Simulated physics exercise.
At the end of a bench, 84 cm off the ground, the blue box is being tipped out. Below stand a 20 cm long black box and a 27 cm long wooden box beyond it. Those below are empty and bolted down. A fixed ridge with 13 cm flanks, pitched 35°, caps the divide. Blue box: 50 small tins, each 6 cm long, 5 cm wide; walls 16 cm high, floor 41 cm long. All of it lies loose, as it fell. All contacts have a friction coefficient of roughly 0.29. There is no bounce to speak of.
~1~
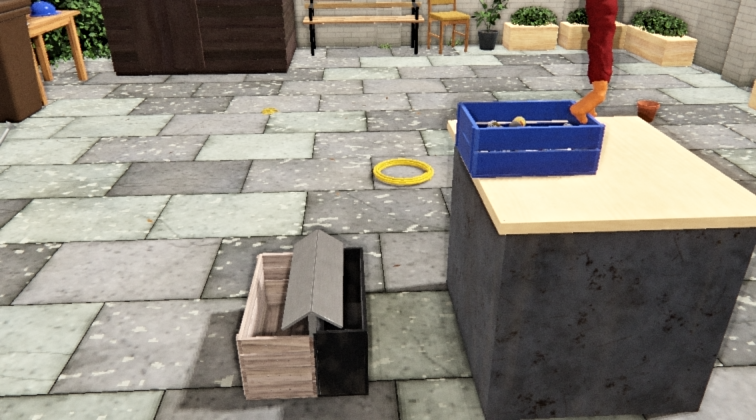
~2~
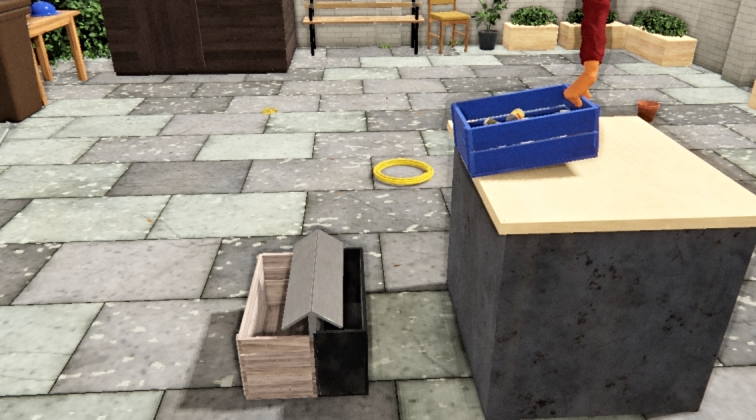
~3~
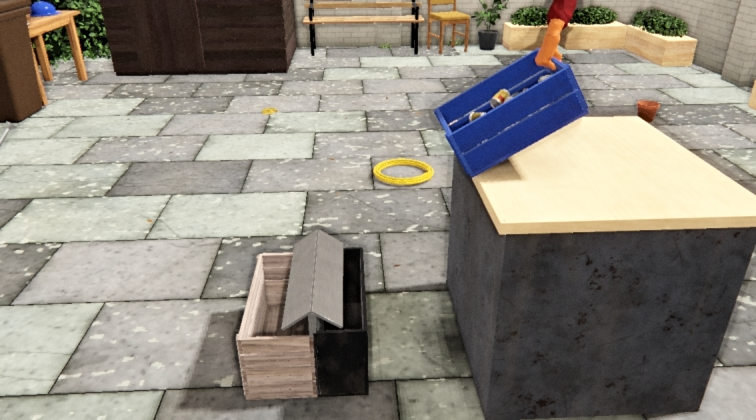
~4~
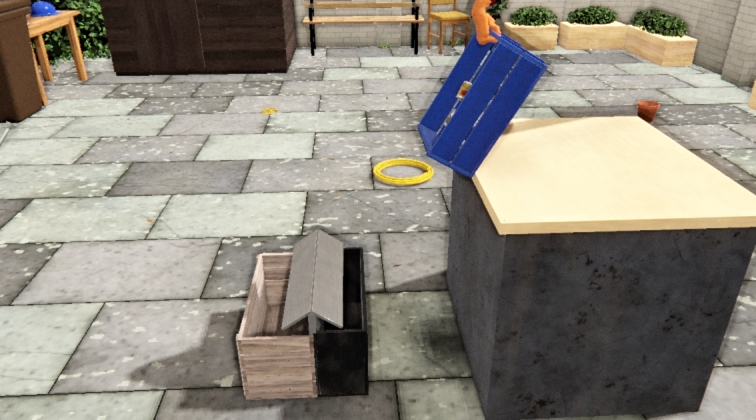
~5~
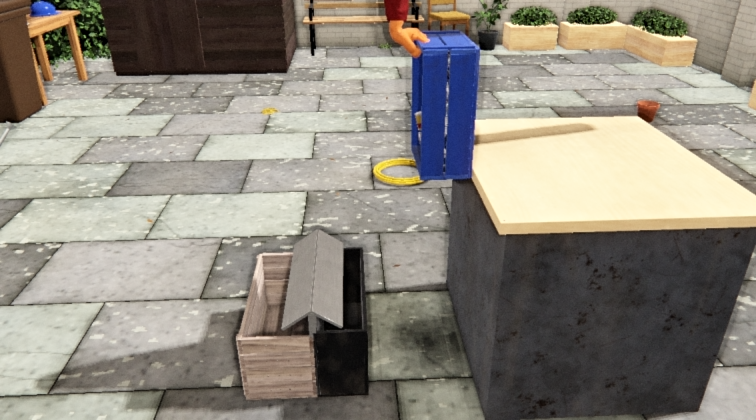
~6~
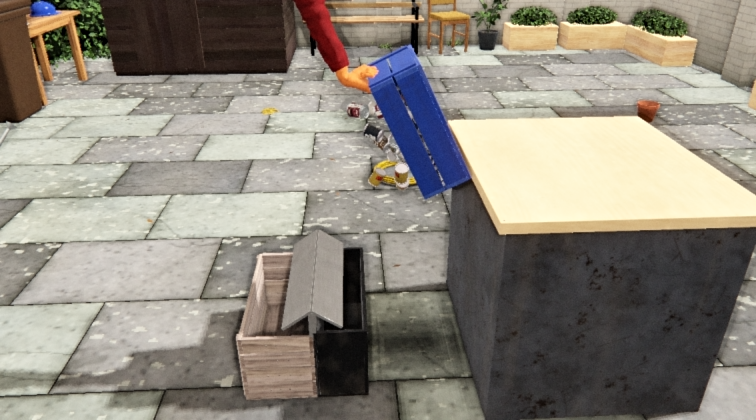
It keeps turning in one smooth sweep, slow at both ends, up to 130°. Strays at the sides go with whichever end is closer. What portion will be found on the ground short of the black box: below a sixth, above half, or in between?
In the end from a sixth to a half of them are on the ground short of the black box.
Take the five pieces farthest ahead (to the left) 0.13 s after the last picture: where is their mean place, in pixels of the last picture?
Around (313, 192).
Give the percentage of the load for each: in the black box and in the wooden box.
Roughly 35 and 20 per cent.
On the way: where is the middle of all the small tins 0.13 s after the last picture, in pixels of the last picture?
At about (374, 187).
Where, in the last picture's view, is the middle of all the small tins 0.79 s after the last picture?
Near (351, 331).
Then, 0.13 s after the last picture, tilt 129°; 10 still in the blue box and 40 in the air.
Then, 0.28 s after the last picture, tilt 130°; 6 in the black box, 6 in the wooden box and 38 in the air.
Then, 0.51 s after the last picture, tilt 130°; 17 in the black box, 9 in the wooden box, 11 on the ground short of the black box, 2 on the ground beyond the wooden box and 11 in the air.
Outcome (0.79 s after the last picture), 18 in the black box, 9 in the wooden box, 20 on the ground short of the black box and 3 on the ground beyond the wooden box. Asked share, 20 of 50, 40 per cent.
